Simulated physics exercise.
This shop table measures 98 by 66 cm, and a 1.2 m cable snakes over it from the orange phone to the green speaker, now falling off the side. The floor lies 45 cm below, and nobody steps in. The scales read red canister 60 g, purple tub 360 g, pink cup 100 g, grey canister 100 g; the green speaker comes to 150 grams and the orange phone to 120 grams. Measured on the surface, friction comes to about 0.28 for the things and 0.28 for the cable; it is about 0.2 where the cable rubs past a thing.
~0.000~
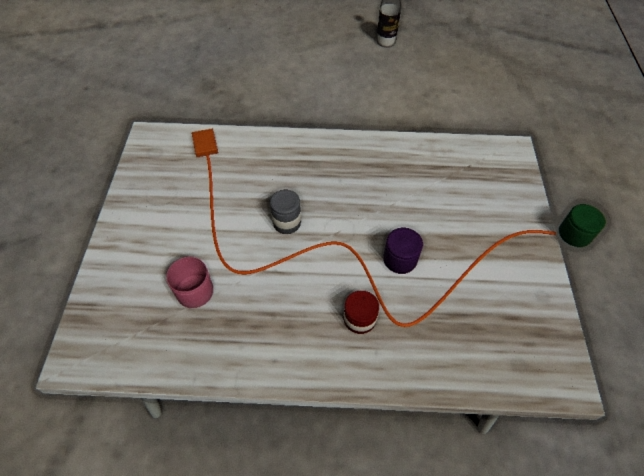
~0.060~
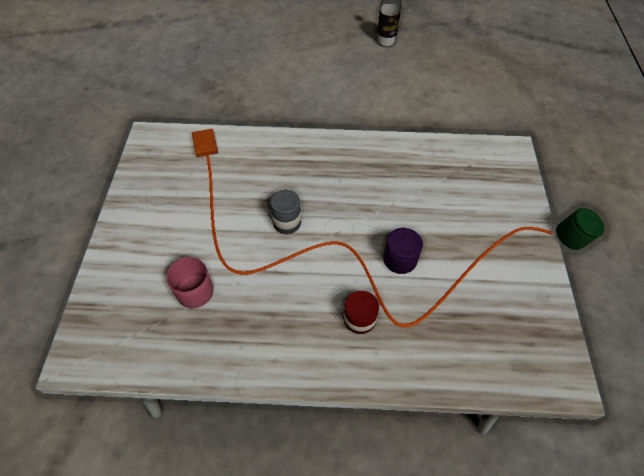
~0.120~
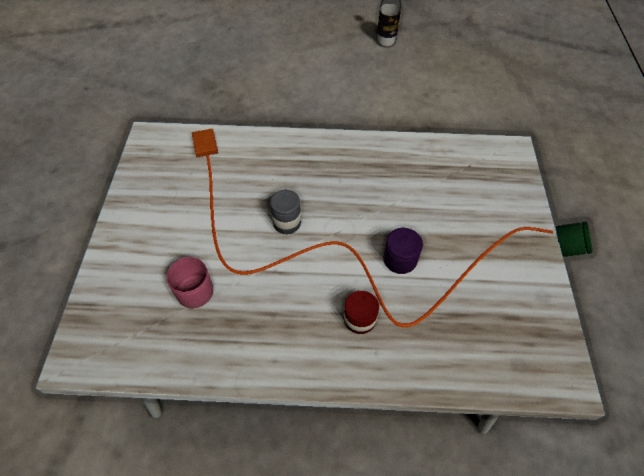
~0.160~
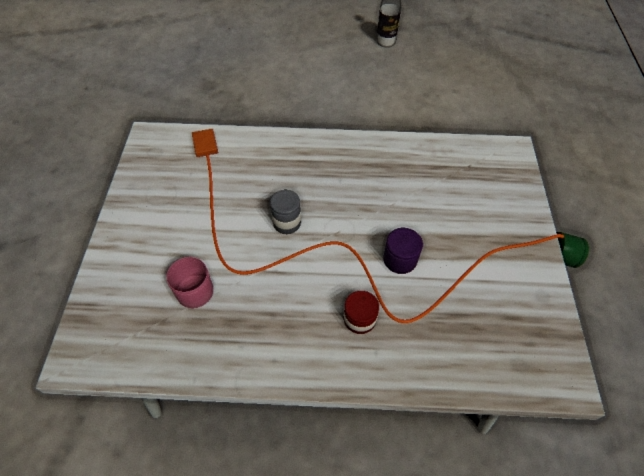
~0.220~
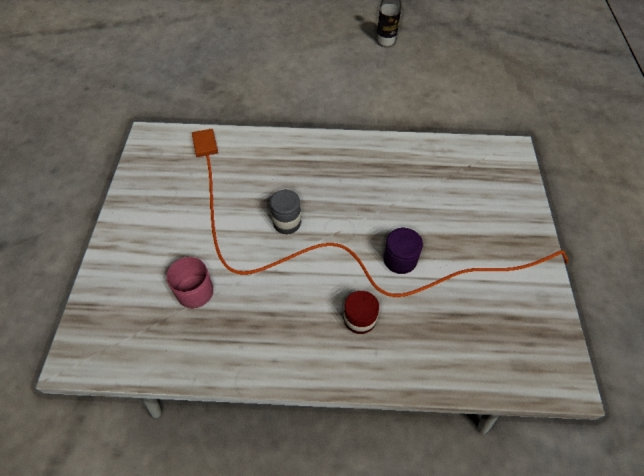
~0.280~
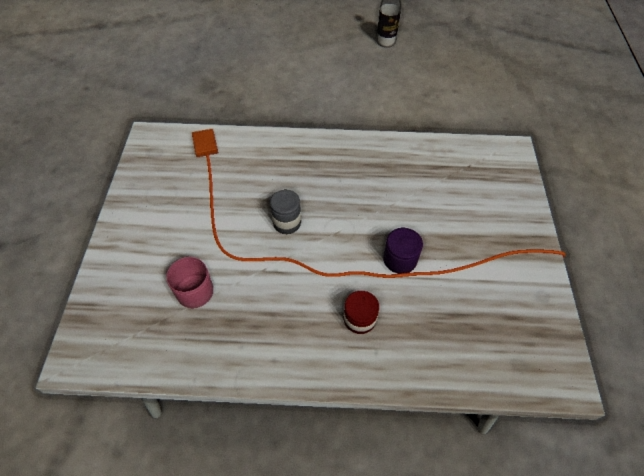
An orange cable winds across a streaked pale tabletop above a grey floor, seen from a fixed, raised view. It runs from an orange phone at the upper left, past a pink cup, a grey canister, a red-lidded container and a purple tub, to a green speaker at the right edge. The speaker tumbles off the side and out of sight, dragging the cable's curves much straighter while the other objects stay still.
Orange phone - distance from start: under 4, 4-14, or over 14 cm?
Over 14 cm.
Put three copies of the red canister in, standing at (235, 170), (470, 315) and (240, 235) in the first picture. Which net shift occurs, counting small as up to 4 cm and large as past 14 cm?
Going one by one, I'd say a short shift, then a short shift, then a long shift.
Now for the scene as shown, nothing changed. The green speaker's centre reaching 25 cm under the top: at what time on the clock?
0.30 s.
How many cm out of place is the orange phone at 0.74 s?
At that moment the orange phone has gone 20 cm from the start.
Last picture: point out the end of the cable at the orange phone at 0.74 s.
(271, 187) or thereabouts.
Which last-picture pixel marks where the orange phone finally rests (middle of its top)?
The top finishes roughly at pixel (257, 193) of the last view.
After 0.5 s, the cable's tail end at (257, 177); orange phone 14 cm off its start, grey canister 9 cm off its start, green speaker over the edge.
After 0.7 s, the cable's tail end at (271, 187); orange phone 21 cm off its start, grey canister 10 cm off its start, green speaker over the edge.
After 1.0 s, the cable's tail end at (271, 187); orange phone 21 cm off its start at (257, 193), grey canister 10 cm off its start at (321, 175), green speaker over the edge.
After 1.2 s, the cable's tail end at (271, 187); orange phone 21 cm off its start, grey canister 10 cm off its start, green speaker over the edge.
After 2.4 s, the cable's tail end at (271, 187); orange phone 21 cm off its start at (257, 193), grey canister 10 cm off its start at (321, 175), green speaker over the edge.
